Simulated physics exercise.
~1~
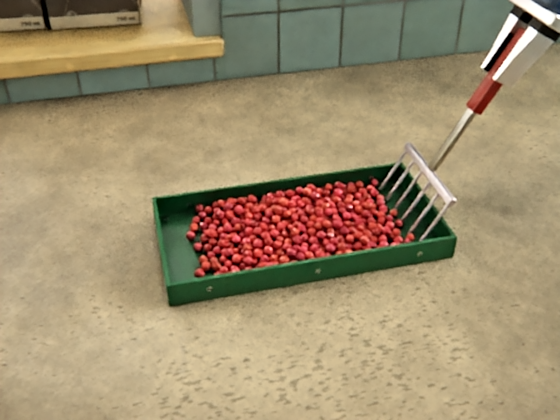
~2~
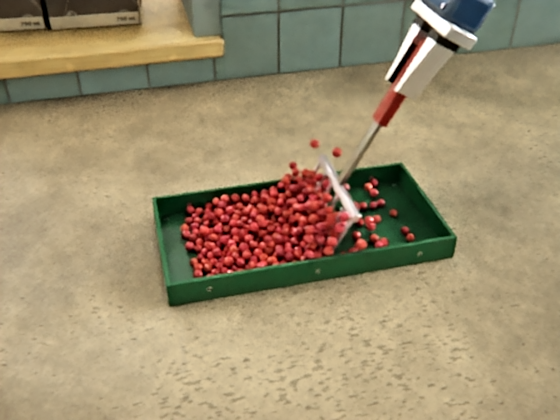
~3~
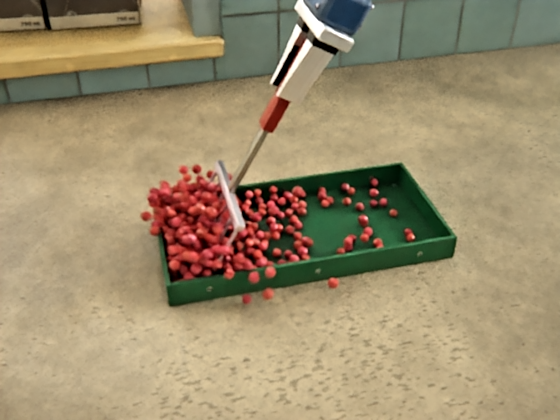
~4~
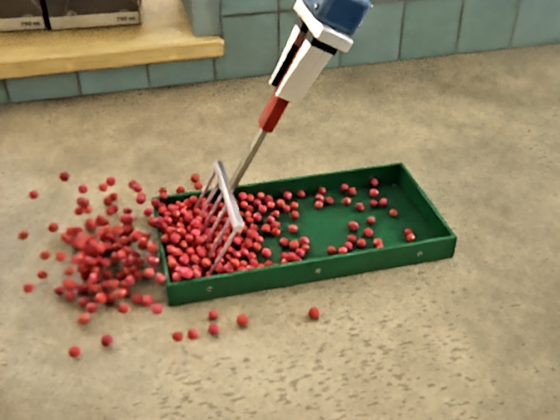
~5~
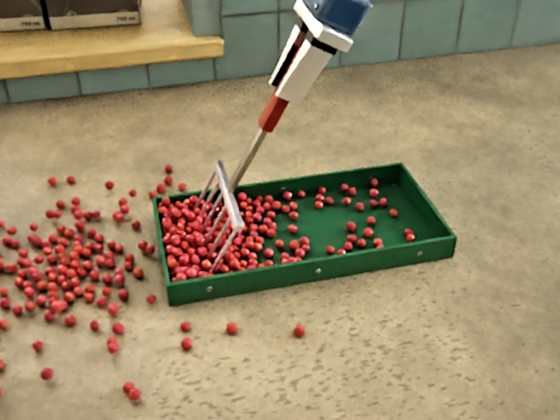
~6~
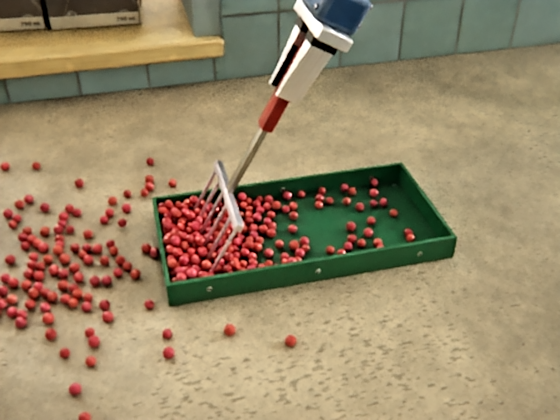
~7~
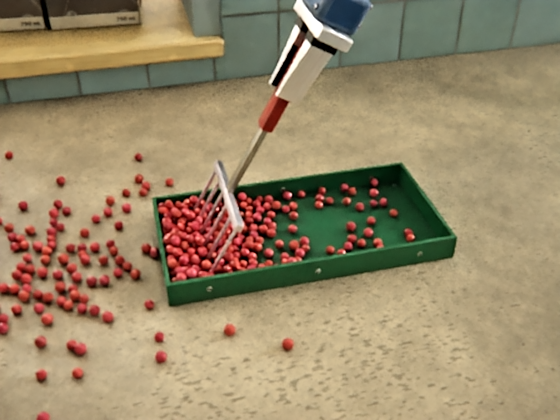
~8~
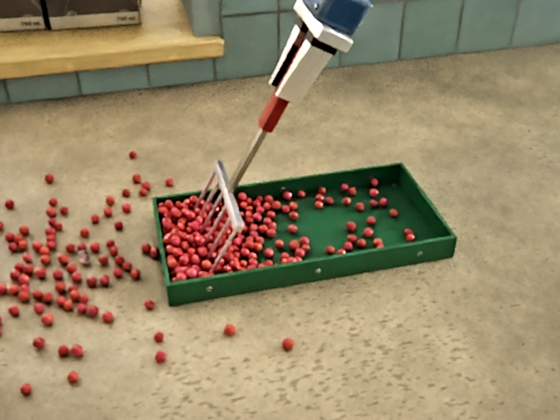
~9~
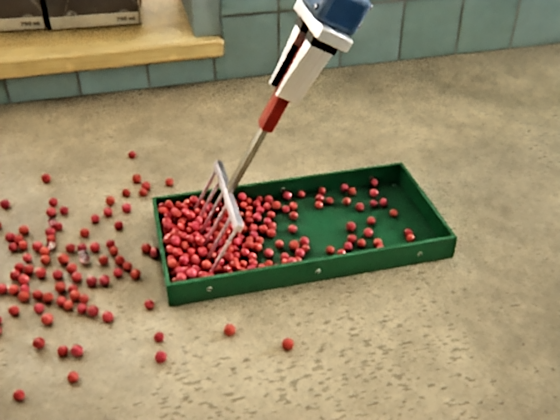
On a mottled beige surface beside a teal-tiled wall with a wooden ledge at upper left, a fixed view looks down at a shallow green trough of small red beads. A robot arm in white, black and blue holds a pale pronged rake at the trough's right end. The rake sweeps left through the beads, heaping them up and tossing a few. It stops near the left end, and many beads spill over the edge and scatter across the surface. Finally the rake stays still, with beads packed around it, stragglers to its right and others strewn outside at left.
